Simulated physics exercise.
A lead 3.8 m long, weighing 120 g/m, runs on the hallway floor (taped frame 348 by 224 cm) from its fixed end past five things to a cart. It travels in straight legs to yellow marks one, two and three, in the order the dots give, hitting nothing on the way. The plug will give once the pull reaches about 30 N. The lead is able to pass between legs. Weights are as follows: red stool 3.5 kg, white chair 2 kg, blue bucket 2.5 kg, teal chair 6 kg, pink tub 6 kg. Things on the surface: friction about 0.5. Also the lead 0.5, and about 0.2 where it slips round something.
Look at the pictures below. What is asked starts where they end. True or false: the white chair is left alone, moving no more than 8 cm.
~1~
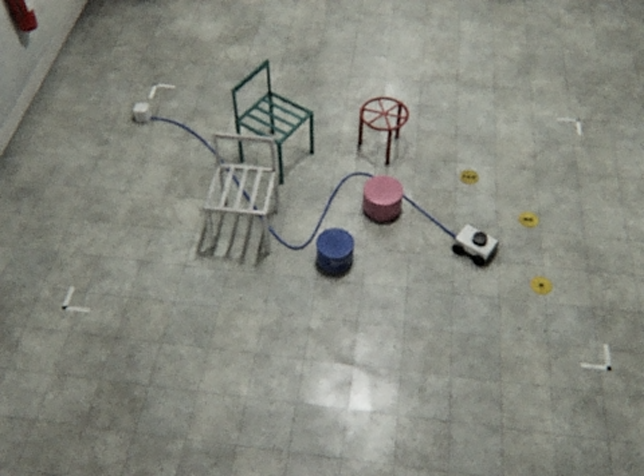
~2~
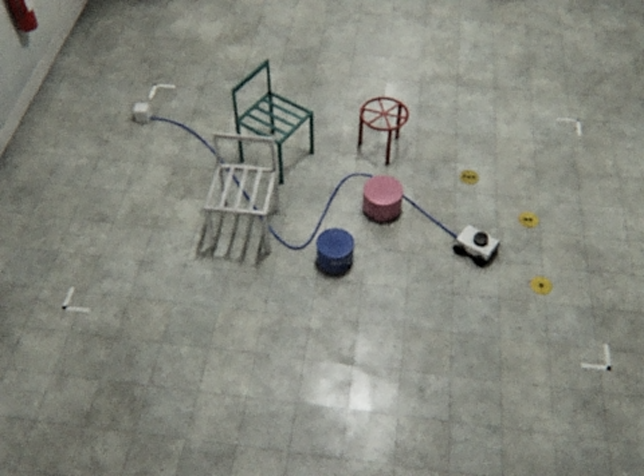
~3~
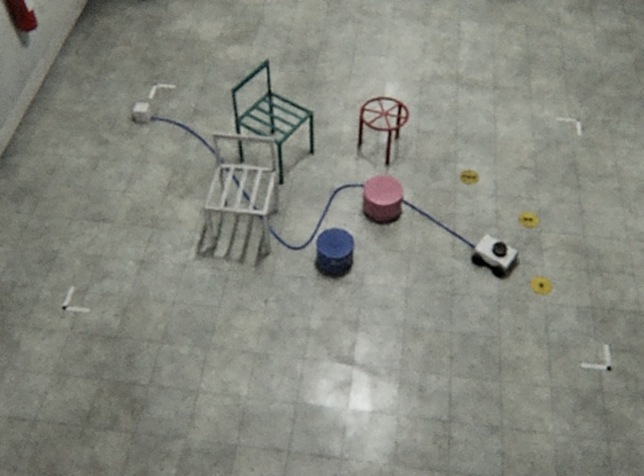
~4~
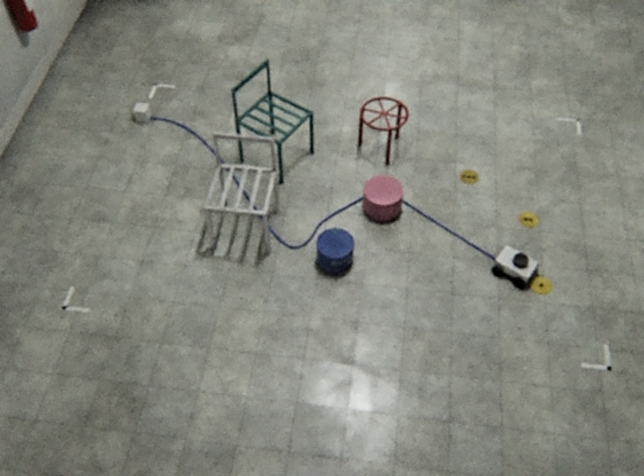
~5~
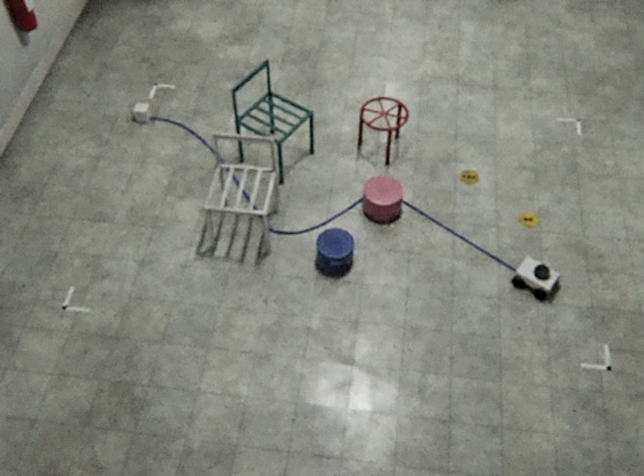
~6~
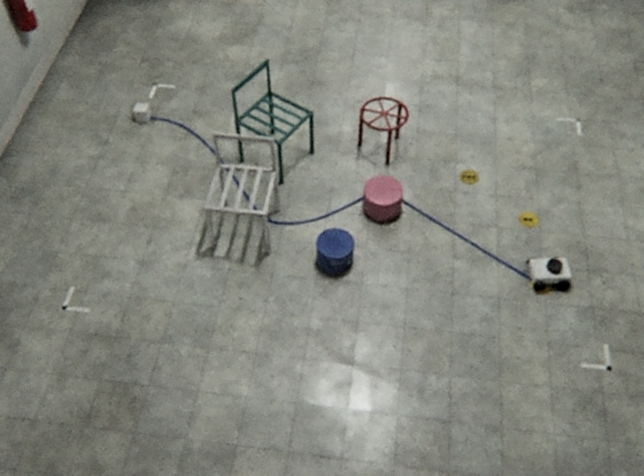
True.
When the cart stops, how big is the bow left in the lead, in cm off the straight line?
Looks like close to 80 cm at the widest point.
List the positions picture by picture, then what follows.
The first frame shows white chair (241, 188); marks (541, 286) (528, 220) (469, 177); lead runs through (296, 248) (345, 179) (426, 213); cart (468, 245).
In the second frame, lead runs through (296, 248) (427, 214); cart (469, 245).
In the third frame, lead runs through (296, 248) (442, 225); cart (487, 255).
In the fourth frame, lead runs through (297, 247) (459, 237); cart (507, 266).
In the fifth frame, lead runs through (306, 231) (478, 247); cart (528, 277).
The sixth frame shows white chair (241, 188); lead runs through (314, 219) (491, 255); cart (540, 276).
Next, cart at (533, 243), lead slack at the fixed end; nothing else has moved.
Then, cart at (520, 213), lead slack at the fixed end; nothing else has moved.
After that, cart at (490, 191), lead slack at the fixed end; nothing else has moved.
Later, cart at (469, 177), lead slack at the fixed end; nothing else has moved.
At the end, cart at (469, 177), lead slack at the fixed end; white chair 0 cm off its start at (241, 188).
